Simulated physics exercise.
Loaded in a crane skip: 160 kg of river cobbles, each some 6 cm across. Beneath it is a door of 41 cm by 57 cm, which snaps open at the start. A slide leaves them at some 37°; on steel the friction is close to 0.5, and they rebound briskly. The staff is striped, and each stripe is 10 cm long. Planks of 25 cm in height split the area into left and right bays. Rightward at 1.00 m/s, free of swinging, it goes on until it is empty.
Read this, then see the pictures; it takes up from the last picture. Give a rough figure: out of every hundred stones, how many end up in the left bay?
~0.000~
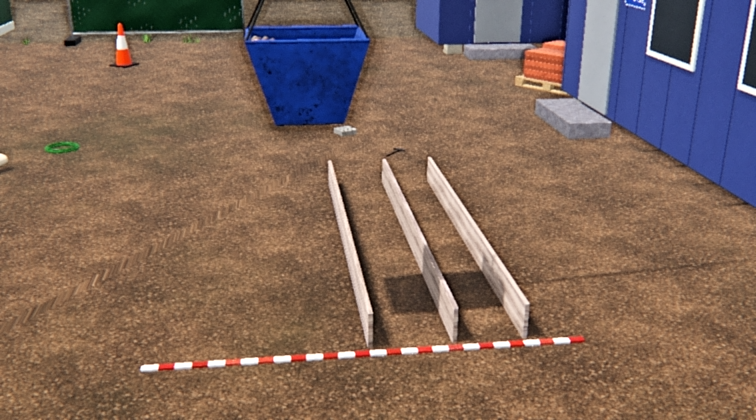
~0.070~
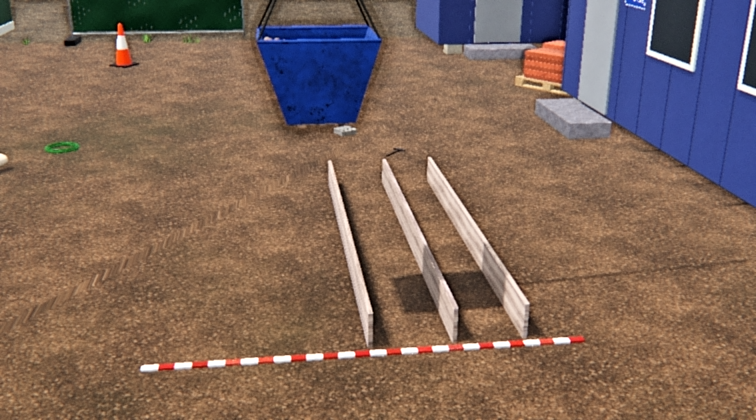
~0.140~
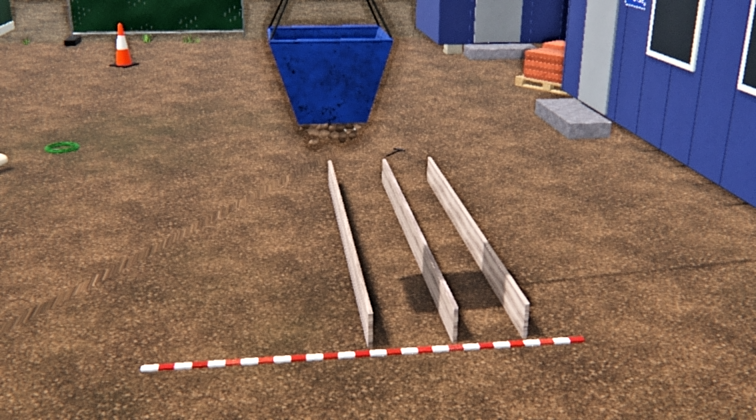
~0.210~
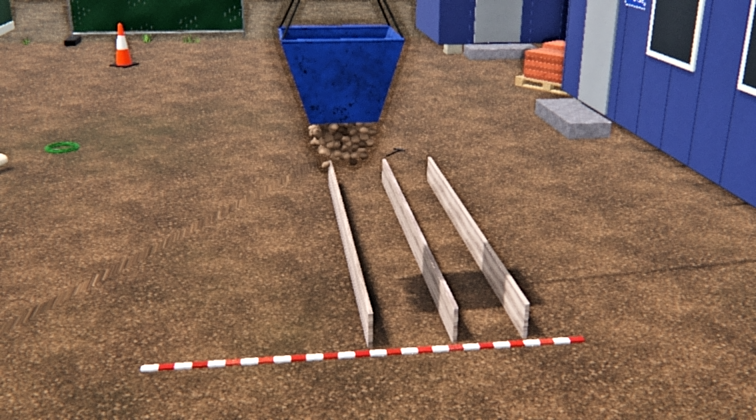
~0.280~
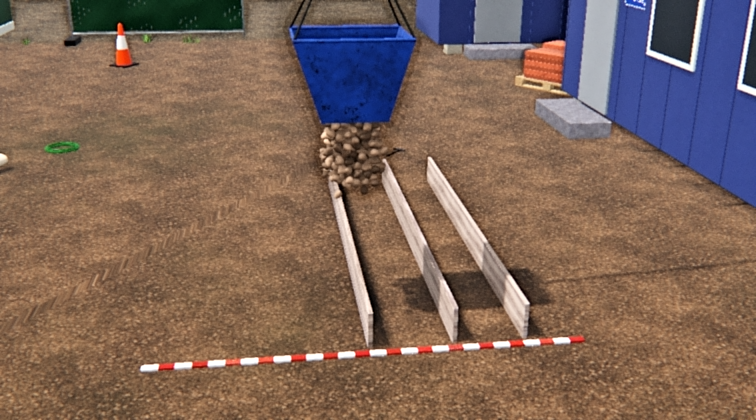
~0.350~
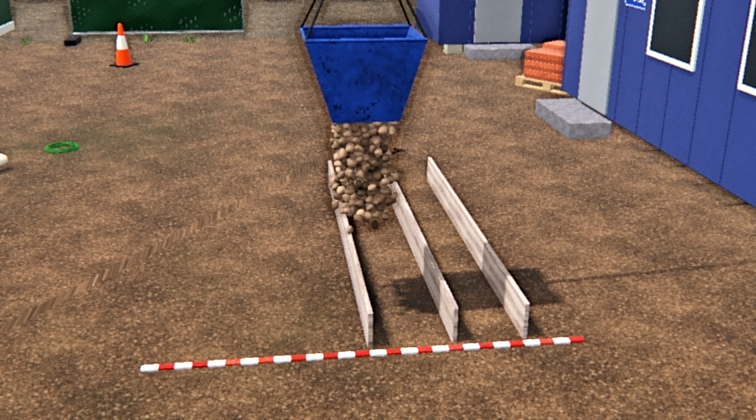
About 94 out of every hundred.
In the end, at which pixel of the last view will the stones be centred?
They settle centred roughly at (399, 292).
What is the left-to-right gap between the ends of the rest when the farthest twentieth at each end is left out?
Horizontal spread approx 50 cm.
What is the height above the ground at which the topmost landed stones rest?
24 cm.
After 0.7 s, 0 % in the crane skip, 1 % falling or lying left of the bays, 98 % falling or lying in the left bay, 1 % falling or lying in the right bay; the stones farthest right are at (440, 262).
After 1.1 s, 0 % in the crane skip, 1 % falling or lying left of the bays, 94 % falling or lying in the left bay, 5 % falling or lying in the right bay; the stones farthest right are at (488, 283).
After 1.7 s, 0 % in the crane skip, 1 % falling or lying left of the bays, 94 % falling or lying in the left bay, 5 % falling or lying in the right bay; the stones farthest right are at (487, 282).
After 2.6 s, 0 % in the crane skip, 1 % falling or lying left of the bays, 94 % falling or lying in the left bay, 5 % falling or lying in the right bay; the stones farthest right are at (487, 282).
After 4.5 s, 0 % in the crane skip, 1 % left of the bays, 94 % in the left bay, 5 % in the right bay; the stones farthest right are at (487, 282).
